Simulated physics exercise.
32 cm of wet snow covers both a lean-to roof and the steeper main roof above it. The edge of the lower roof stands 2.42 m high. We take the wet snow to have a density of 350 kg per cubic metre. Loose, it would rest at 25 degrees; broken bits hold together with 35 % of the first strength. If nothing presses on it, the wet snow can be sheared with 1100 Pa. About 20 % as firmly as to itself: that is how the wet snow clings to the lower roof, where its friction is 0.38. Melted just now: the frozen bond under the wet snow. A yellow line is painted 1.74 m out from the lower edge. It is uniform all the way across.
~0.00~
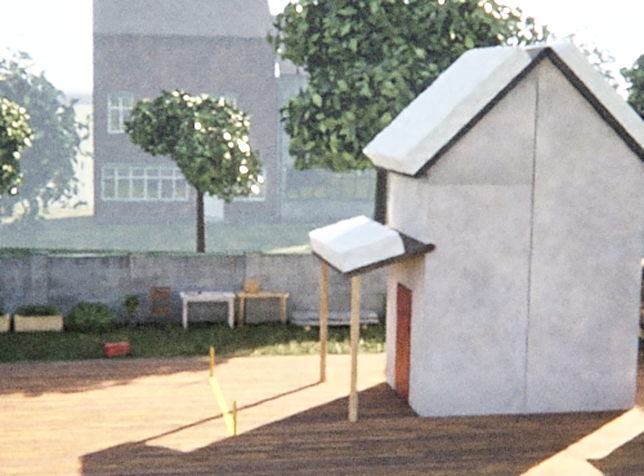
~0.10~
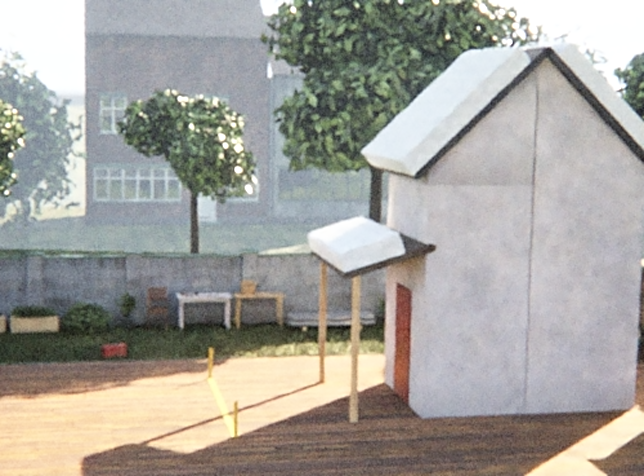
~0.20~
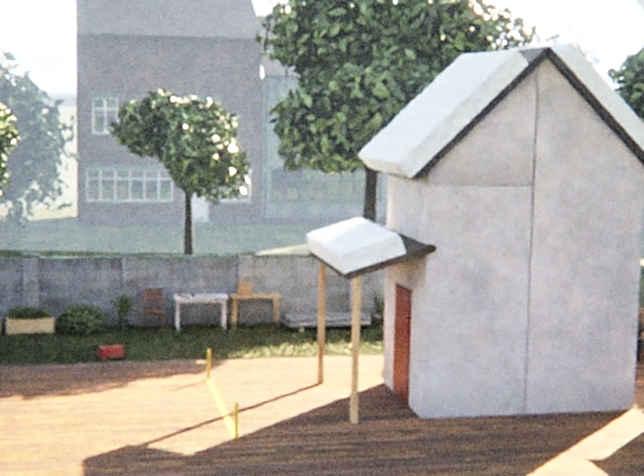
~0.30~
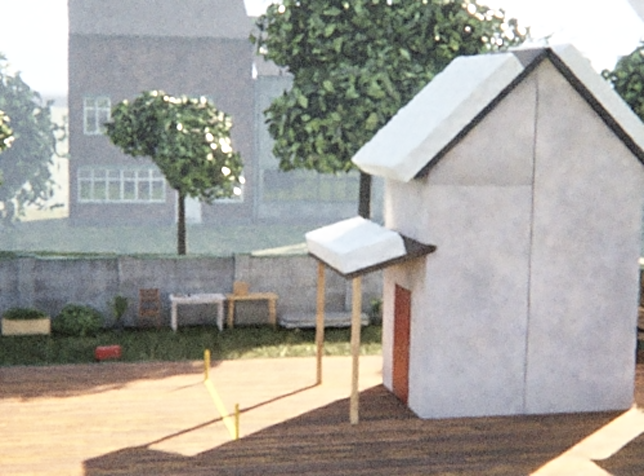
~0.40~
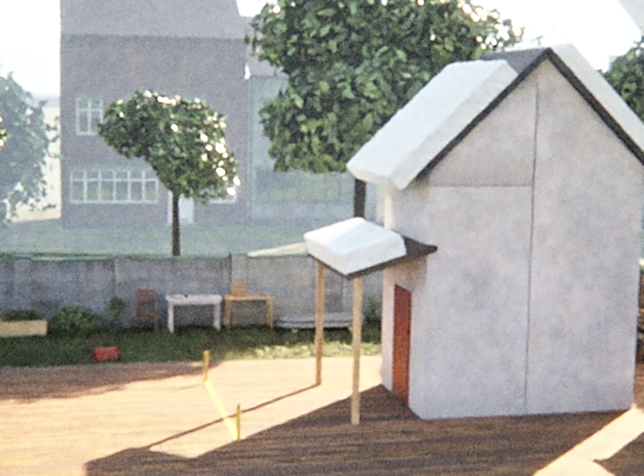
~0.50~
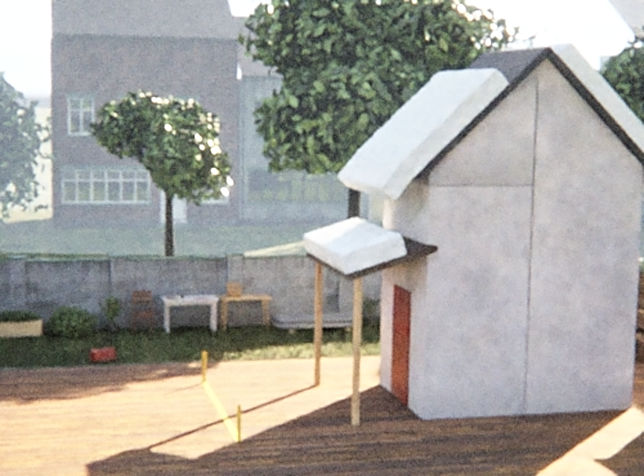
Thick white snow slides left down the house's upper roof, poking out above the lower roof.
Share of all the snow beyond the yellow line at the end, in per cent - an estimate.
48 %.
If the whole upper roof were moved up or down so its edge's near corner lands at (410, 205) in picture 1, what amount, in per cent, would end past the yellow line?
Roughly 35 %.
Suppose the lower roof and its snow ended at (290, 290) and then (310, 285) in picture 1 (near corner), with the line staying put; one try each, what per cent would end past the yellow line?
Try 1: 50 %; try 2: 50 %.
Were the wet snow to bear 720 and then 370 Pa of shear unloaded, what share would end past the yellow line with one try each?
Roughly 50 % followed by roughly 50 %.
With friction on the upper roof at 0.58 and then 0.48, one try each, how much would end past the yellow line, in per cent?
Respectively near 35 % and near 40 %.
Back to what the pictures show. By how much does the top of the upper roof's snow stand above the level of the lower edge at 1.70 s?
Roughly 0.5 m.
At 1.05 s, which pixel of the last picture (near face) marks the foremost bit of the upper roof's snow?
Roughly at the pixel (322, 259).
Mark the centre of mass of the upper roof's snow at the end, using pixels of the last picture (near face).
Near face, approx. (206, 420).
After 1.05 s, none is below the lower edge and 0 % is past the line.
After 1.70 s, 78 % is below the lower edge and 19 % is past the line.
After 2.35 s, 83 % is below the lower edge and 48 % is past the line.
After 3.00 s, 83 % is below the lower edge and 48 % is past the line.
After 3.10 s, at the end, 83 % is below the lower edge and 48 % is past the line.
